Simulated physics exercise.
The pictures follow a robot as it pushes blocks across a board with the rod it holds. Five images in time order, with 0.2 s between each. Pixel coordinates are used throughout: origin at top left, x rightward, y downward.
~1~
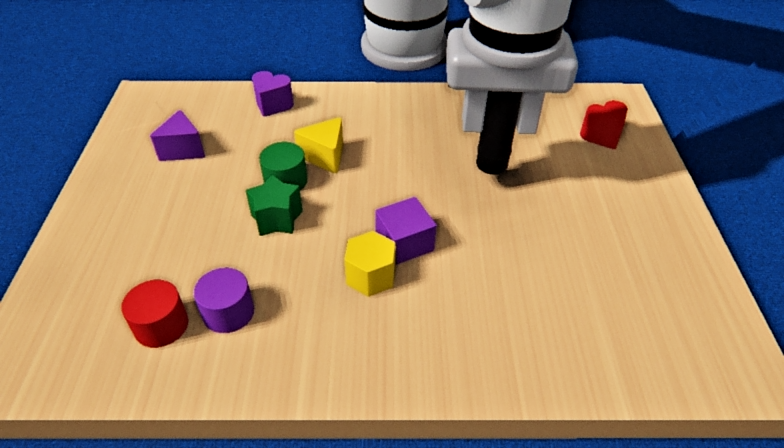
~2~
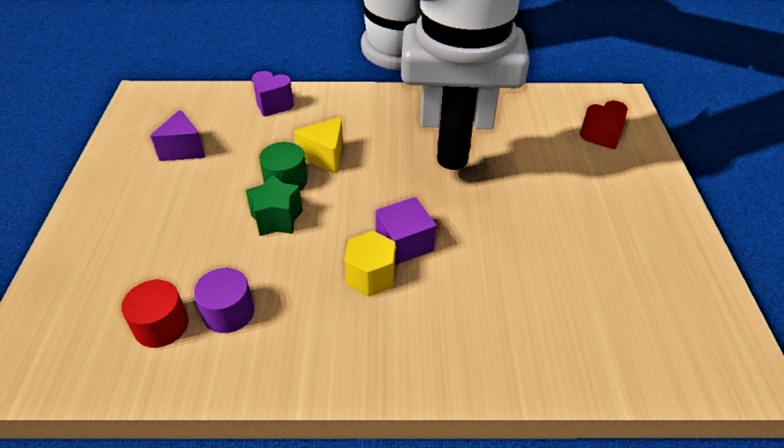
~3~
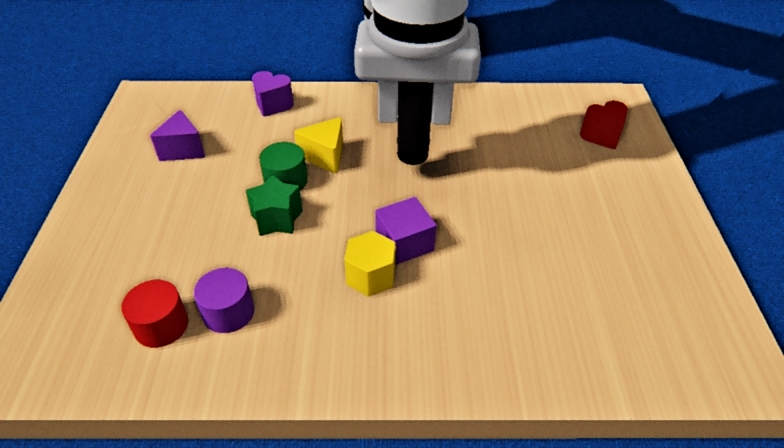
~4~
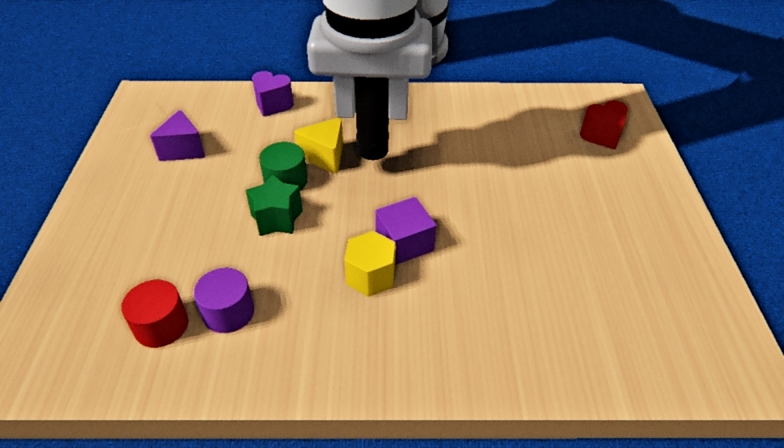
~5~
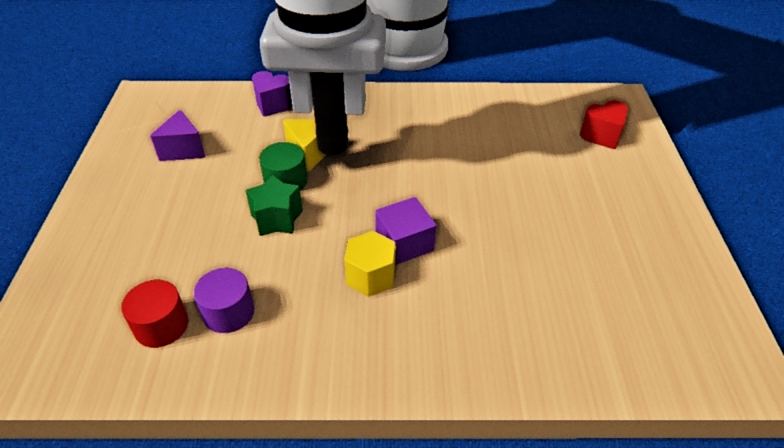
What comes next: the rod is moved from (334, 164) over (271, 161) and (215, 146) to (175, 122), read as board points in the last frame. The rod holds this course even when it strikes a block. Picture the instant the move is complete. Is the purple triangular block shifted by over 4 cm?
In short: No.
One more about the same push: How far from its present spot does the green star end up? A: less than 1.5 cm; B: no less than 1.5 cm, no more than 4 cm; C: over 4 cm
I choose A.
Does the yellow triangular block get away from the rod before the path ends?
I believe so.
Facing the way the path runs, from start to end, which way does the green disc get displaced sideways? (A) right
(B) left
I'll go with B - left.
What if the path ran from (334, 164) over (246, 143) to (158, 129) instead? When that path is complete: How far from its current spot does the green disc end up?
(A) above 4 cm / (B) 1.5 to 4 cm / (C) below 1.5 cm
The one that fits is C, below 1.5 cm.
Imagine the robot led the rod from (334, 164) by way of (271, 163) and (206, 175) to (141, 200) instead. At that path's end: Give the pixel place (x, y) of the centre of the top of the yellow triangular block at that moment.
Its top middle: (276, 118).
The first path, step by step. One third of the way, rod (267, 143); green disc (263, 160); yellow triangular block (274, 116), turned 60° clockwise.
Two thirds of the way, rod (211, 128); green disc (263, 160); yellow triangular block (273, 115), turned 70° clockwise.
At the end, rod (170, 105); purple triangular block (166, 126), turned 10° anticlockwise; green star unmoved; green disc (263, 160); yellow triangular block (273, 115), turned 70° clockwise.
